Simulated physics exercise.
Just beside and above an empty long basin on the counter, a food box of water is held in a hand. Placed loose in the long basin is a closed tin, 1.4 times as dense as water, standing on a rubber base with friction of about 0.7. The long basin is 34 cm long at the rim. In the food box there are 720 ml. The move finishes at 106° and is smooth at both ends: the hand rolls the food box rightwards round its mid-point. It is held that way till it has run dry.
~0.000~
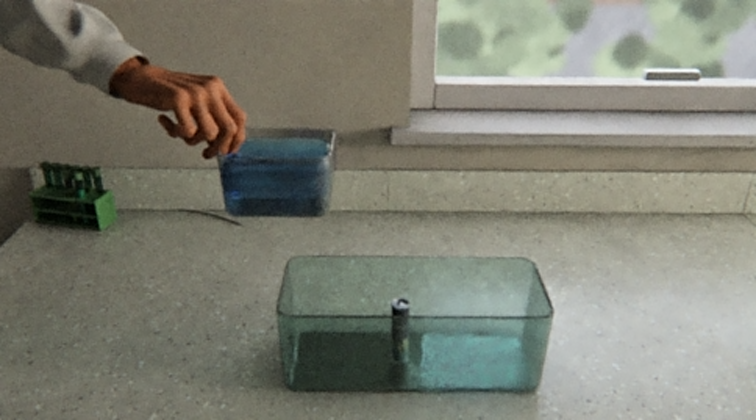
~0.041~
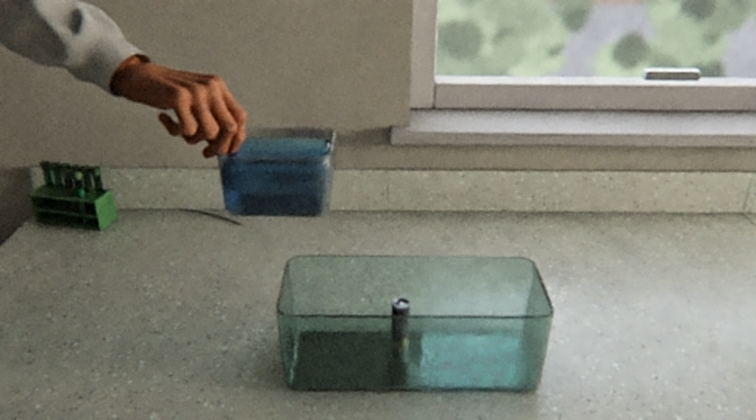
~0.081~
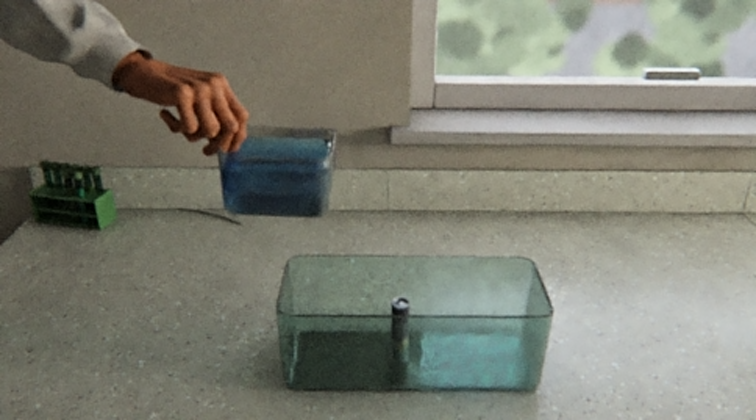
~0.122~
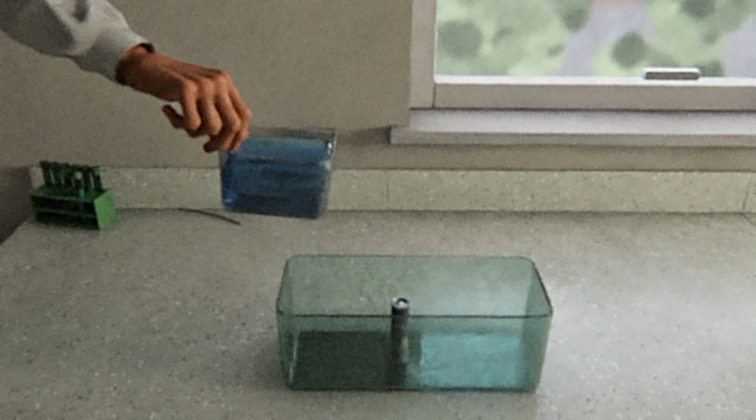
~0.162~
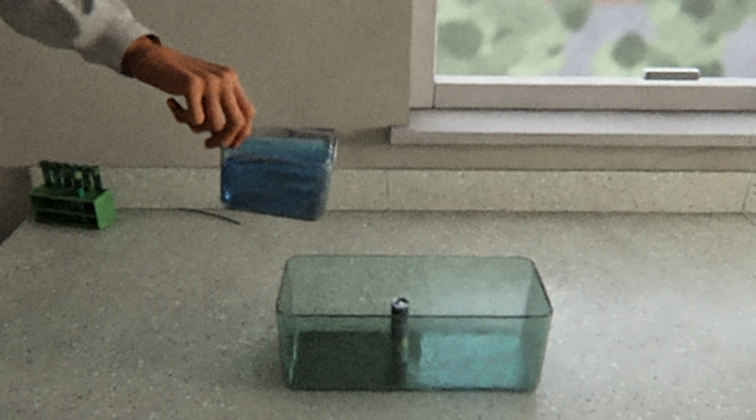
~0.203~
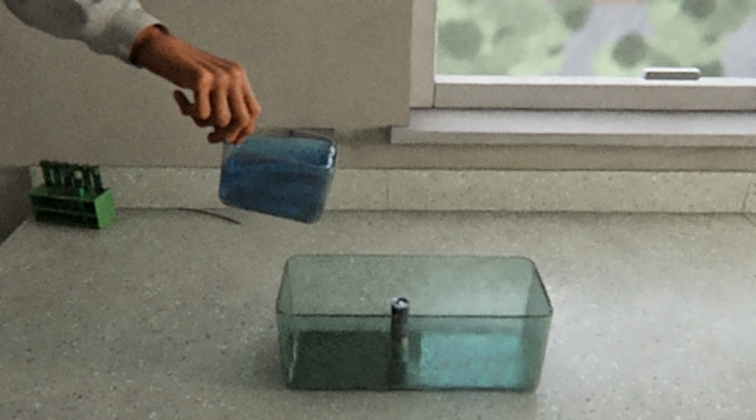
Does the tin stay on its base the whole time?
It will make it through.
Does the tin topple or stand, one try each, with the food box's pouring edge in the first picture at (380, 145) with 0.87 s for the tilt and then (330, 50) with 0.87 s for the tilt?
In the first try it remains standing; in the second it remains standing.
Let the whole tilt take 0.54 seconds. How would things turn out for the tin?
It tumbles over, then.
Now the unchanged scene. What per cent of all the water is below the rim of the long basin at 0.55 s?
12 %, roughly.
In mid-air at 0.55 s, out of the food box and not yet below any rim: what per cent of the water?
It comes to about 40 percent.
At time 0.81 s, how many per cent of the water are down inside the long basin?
I'd say roughly 82 in a hundred of it.
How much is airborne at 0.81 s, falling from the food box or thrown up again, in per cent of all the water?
About 9 per cent.
By 0.55 s the tilt is 75° and 48 per cent is still to pour; the tin stands where it began.
By 0.81 s the tilt is 105° and 8 per cent is still to pour; the tin stands where it began.
By 1.08 s the tilt is 106° and 0 per cent is still to pour; the tin stands where it began.
By 1.37 s the tilt is 106° and 0 per cent is still to pour; the tin stands where it began.
At rest the tin stands where it began.
